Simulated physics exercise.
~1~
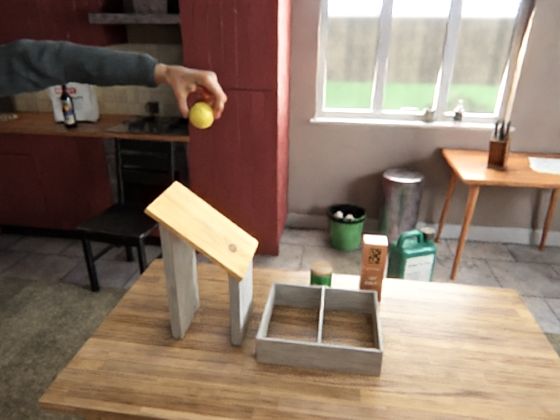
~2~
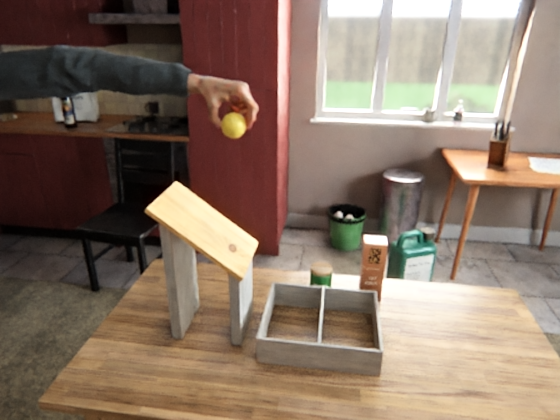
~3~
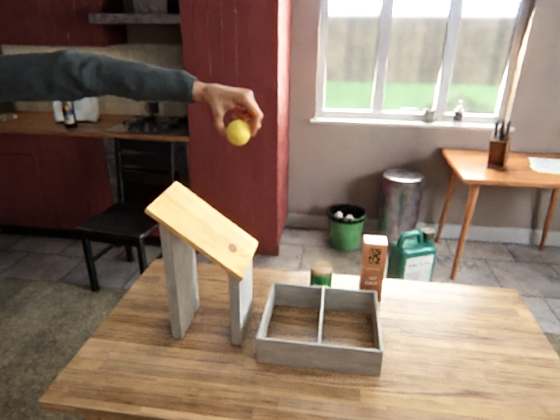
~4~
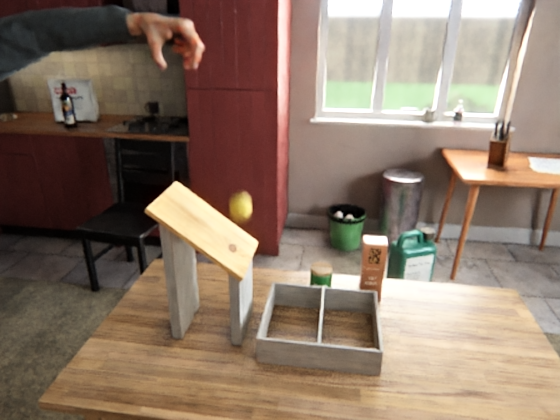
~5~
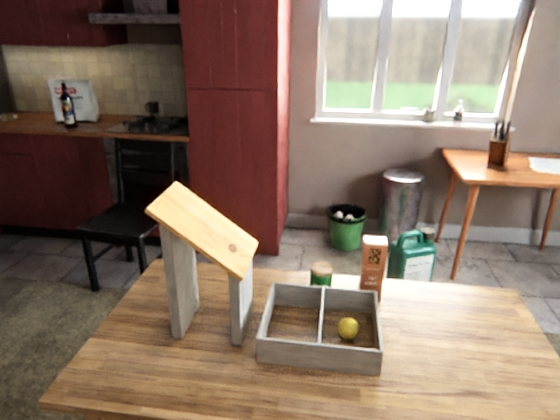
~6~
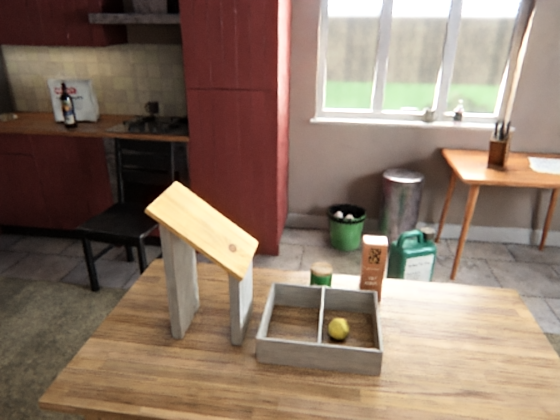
Yellow lemon dropped by a hand above a slanted wooden board, landing and settling in the right-hand bay of a grey tray.
